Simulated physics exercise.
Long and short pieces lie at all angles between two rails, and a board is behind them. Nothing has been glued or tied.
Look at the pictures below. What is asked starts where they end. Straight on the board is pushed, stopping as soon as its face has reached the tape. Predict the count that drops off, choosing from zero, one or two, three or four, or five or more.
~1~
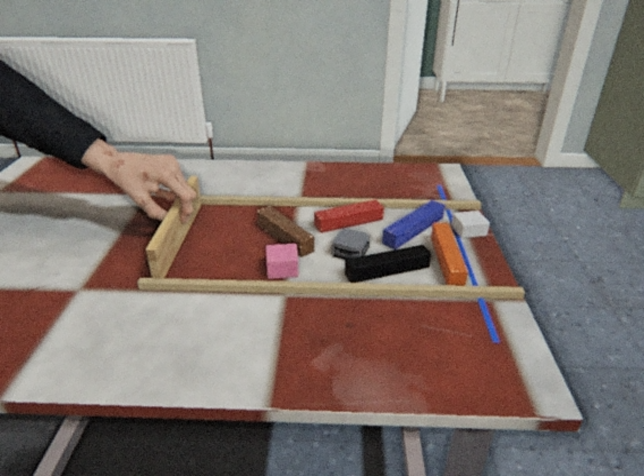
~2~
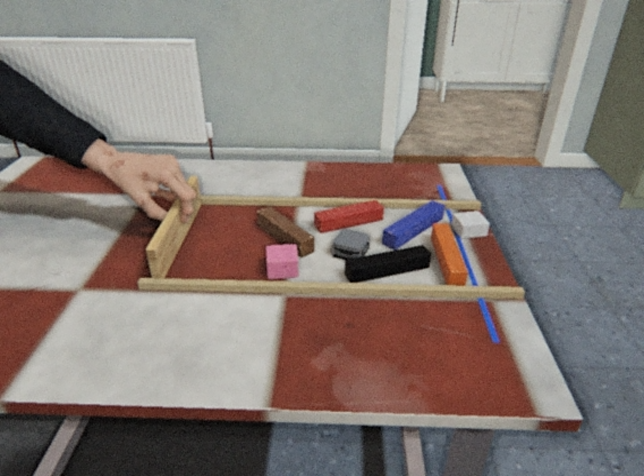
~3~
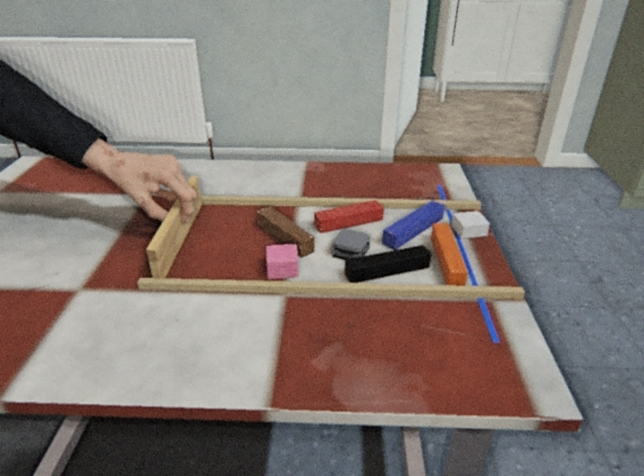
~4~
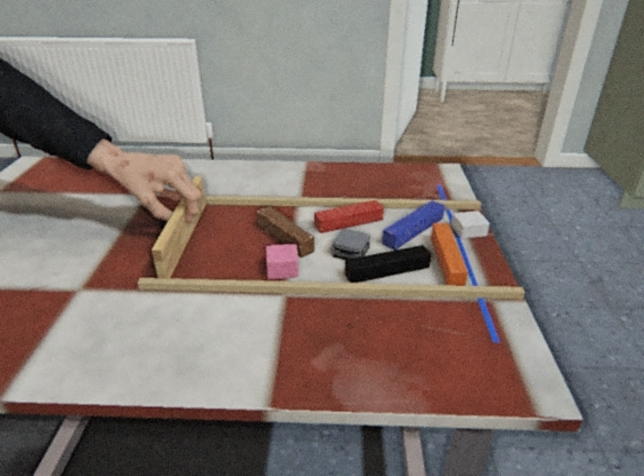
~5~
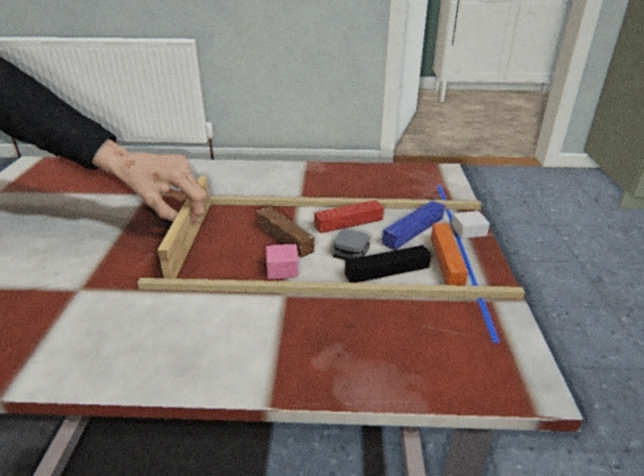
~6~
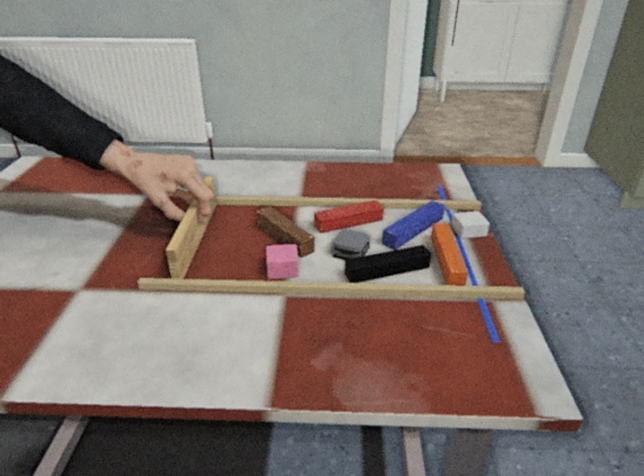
So the push knocks three or four off, going by the tape.
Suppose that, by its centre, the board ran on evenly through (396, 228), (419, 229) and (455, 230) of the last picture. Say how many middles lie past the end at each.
Taking the places in turn, the counts are 2, 2 and 4.
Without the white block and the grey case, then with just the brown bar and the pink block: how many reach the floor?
That makes 4 fallen, then 2 fallen in the other try.
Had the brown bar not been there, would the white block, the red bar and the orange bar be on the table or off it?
Taking them one by one, the white block drops away, the red bar holds its spot and the orange bar drops away.
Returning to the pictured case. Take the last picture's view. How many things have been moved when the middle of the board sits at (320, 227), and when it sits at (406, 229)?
By the first moment it's 5, by the second it's 8.
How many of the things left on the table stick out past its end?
2 of them.
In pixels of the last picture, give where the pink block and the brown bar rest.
In the last picture, roughly (489, 269) and (470, 238).
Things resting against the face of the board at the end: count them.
2 in contact.
Early on, none off yet; white block at rest near (470, 225); orange bar at rest near (448, 254); blue bar at rest near (415, 224).
Finally, the number that fall off is three or four; lost, black stick, blue bar, orange bar and white block.
